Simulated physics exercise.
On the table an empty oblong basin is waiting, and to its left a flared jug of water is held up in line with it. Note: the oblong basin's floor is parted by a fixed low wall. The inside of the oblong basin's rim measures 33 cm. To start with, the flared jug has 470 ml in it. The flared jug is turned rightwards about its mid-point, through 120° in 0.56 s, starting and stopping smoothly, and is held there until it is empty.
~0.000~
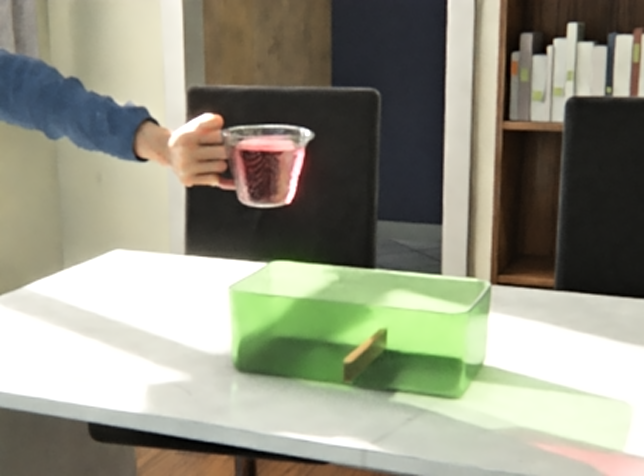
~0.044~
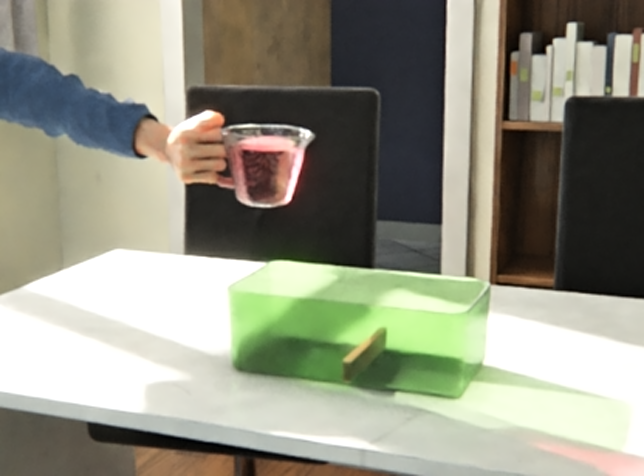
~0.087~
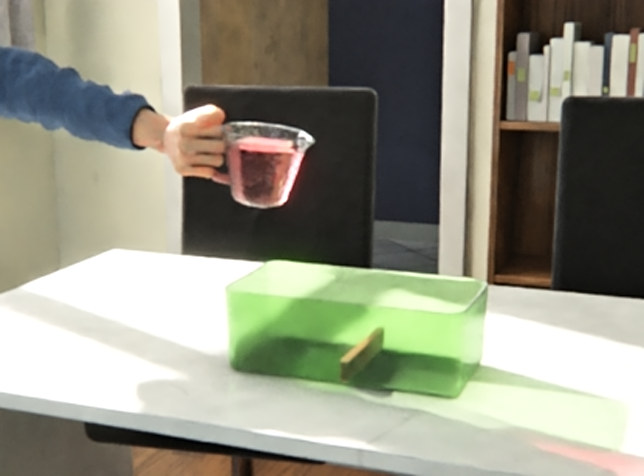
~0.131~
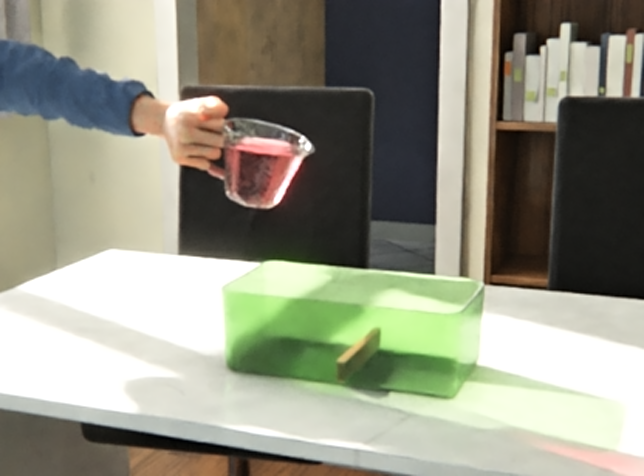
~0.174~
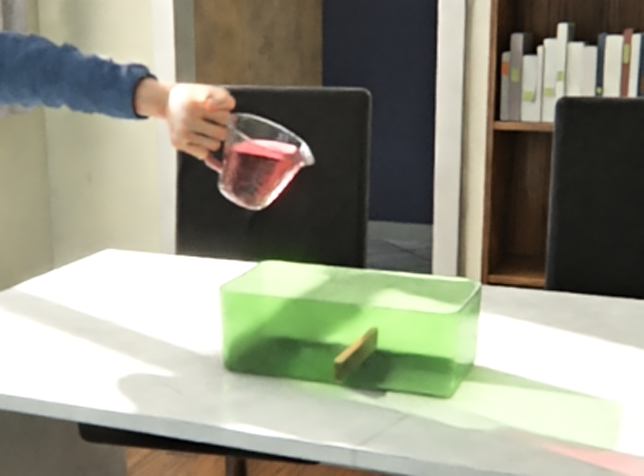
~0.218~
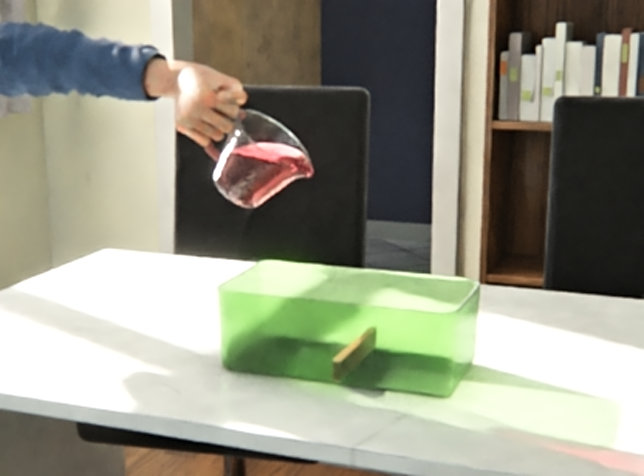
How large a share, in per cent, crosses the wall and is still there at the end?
A share of about 20 per cent.
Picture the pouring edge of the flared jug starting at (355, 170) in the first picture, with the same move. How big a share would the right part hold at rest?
In that case roughly 55 per cent.
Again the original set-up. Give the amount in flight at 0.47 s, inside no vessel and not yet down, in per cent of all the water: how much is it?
Estimate: Some 34 % of the total.
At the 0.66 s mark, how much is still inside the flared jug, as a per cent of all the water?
Around 0 percent of it.
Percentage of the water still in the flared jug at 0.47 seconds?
20 %.
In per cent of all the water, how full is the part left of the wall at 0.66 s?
Roughly 78 per cent.
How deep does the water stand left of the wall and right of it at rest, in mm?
Roughly 12 mm on the left side and 4 mm on the right side.
Then, 0.47 s in, the tilt is 113° and 20 per cent is still to pour, 40 is left of the wall and 5 right of it.
Then, 0.66 s in, the tilt is 120° and 0 per cent is still to pour, 77 is left of the wall and 14 right of it.
Then, 0.85 s in, the tilt is 120° and 0 per cent is still to pour, 72 is left of the wall and 20 right of it.
Then, 1.06 s in, the tilt is 120° and 0 per cent is still to pour, 73 is left of the wall and 20 right of it.
Finally, 73 per cent lies left of the wall, 20 right of it and 6 outside.
